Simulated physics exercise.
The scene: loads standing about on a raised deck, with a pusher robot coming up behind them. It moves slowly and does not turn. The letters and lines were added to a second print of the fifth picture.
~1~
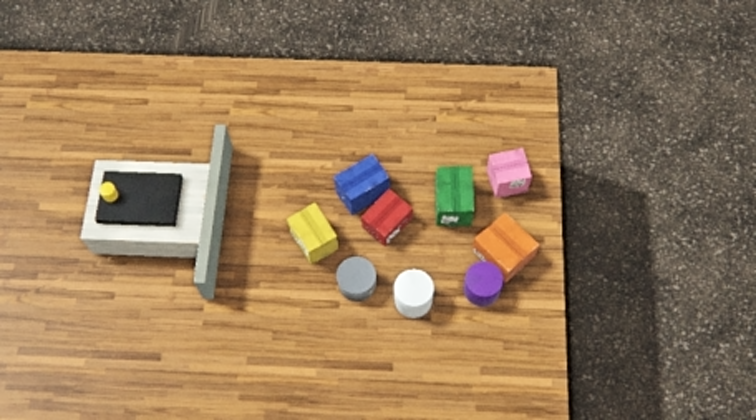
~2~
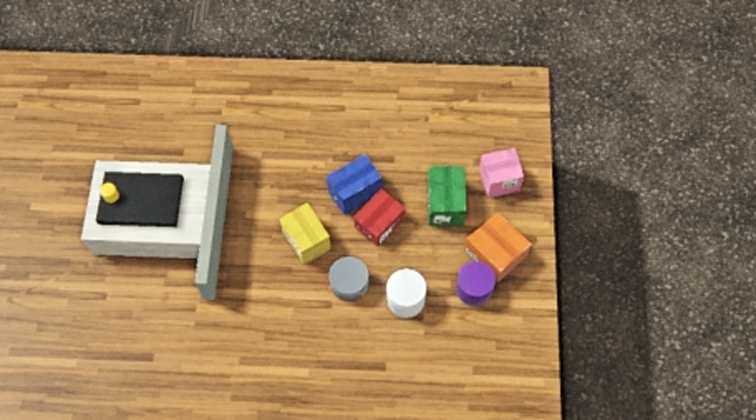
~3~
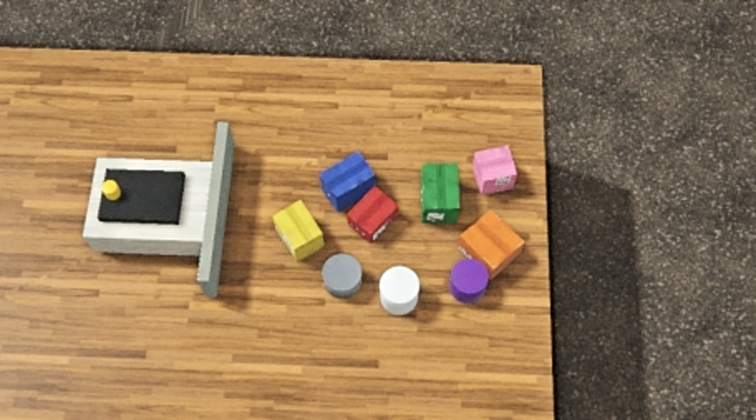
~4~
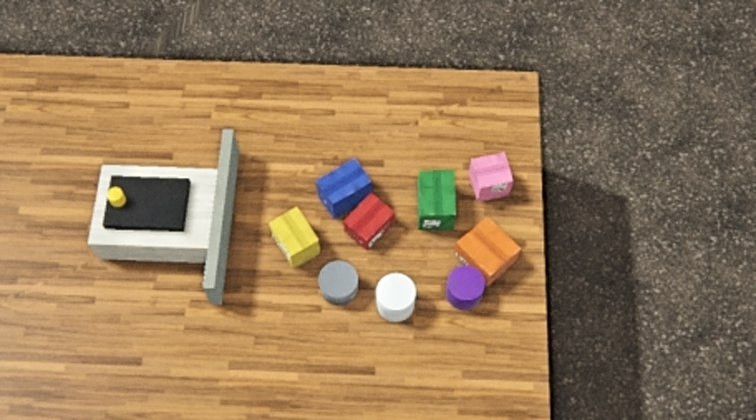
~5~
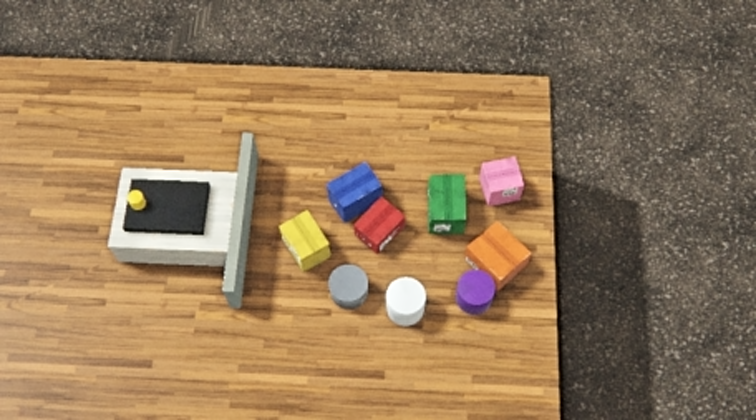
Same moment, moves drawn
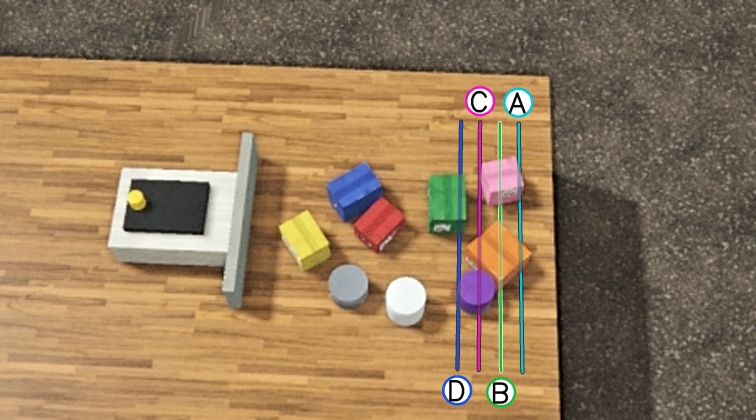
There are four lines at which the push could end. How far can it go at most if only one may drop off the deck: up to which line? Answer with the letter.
It should halt at C.
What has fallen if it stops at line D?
The pink box goes over.
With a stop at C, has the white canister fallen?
By then, no.
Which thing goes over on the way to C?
The pink box.
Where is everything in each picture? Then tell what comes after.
In the first picture, grey pail (357, 280); white canister (414, 294); robot (145, 198).
In the second picture, robot (146, 199); green parcel (447, 197).
In the third picture, robot (148, 196); orange box (491, 245).
In the fourth picture, robot (153, 203); red parcel (369, 221).
In the fifth picture, robot (173, 206); grey pail (349, 288); white canister (406, 302); purple canister (475, 292).
On the marked copy, A at (520, 240); B at (500, 240); C at (479, 239); D at (459, 238).
Taking C. A third of the way, robot (259, 210); blue box (363, 193); red parcel (386, 223).
Two thirds of the way, robot (345, 213); pink box (525, 176); green parcel (498, 195).
When it is over, robot (412, 216); pink box over the edge; orange box (547, 257); one fallen.
As for the rest, A drops five; B drops four; D is within the limit but short.
